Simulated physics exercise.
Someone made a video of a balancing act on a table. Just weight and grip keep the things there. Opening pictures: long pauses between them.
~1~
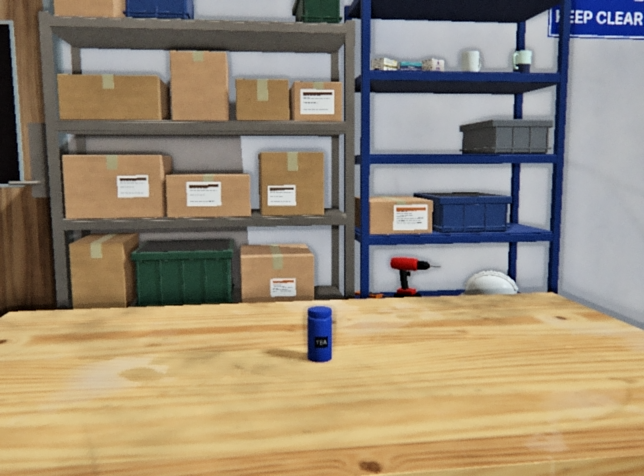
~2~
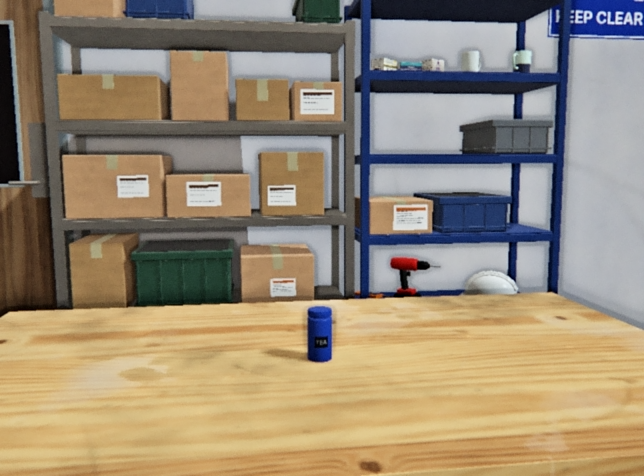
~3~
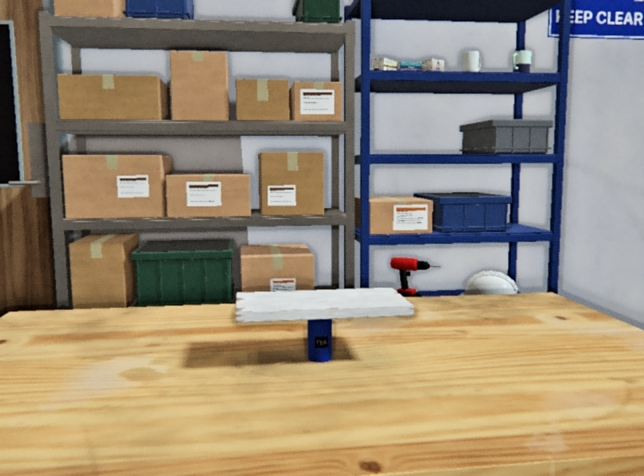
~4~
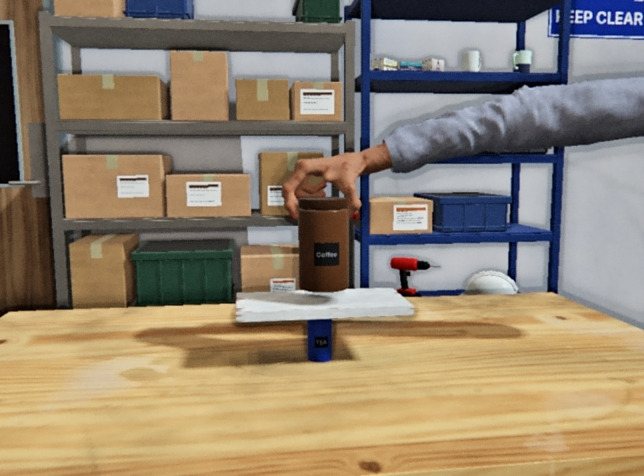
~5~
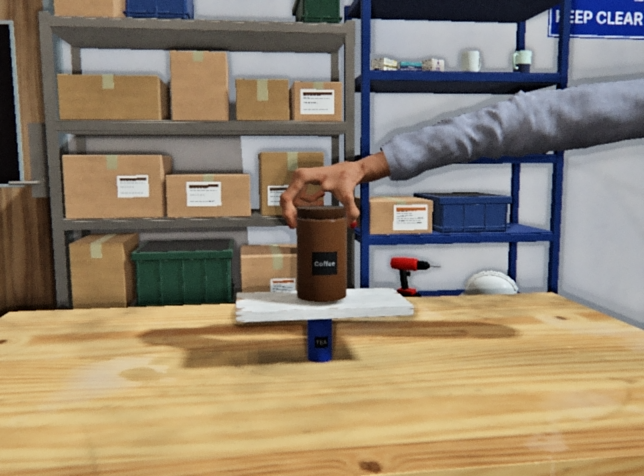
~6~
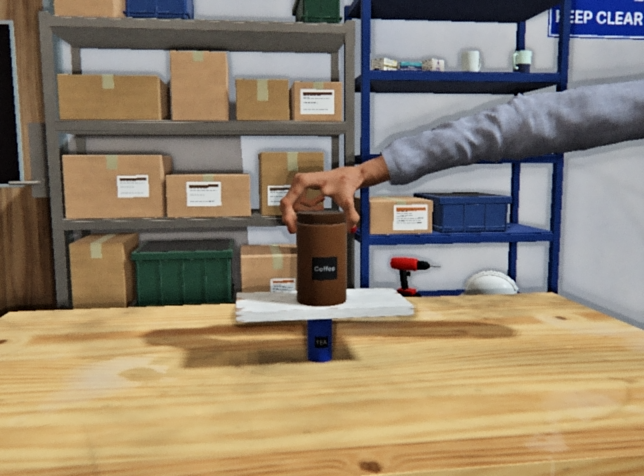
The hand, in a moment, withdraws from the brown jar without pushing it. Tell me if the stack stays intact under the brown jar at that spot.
Stays standing.
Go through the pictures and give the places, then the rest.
In the first picture, the last thing is not in view yet; blue shaker (320, 334).
In the second picture, the last thing is not in view yet; blue shaker (320, 334).
In the third picture, the last thing is not in view yet; blue shaker (320, 334).
The fourth picture shows still above its spot; brown jar (324, 244); blue shaker (320, 334).
The fifth picture shows still above its spot; brown jar (321, 252); blue shaker (320, 334).
The sixth picture shows in place under the hand; brown jar (321, 257); blue shaker (320, 334).
Then, 0.50 s after the last picture, nothing has stirred.
Then, 1.30 s after the last picture, brown jar resting near (322, 258).
At rest, all 3 in place. Seen from the same camera at the end, brown jar near (322, 258). The stack keeps its balance.
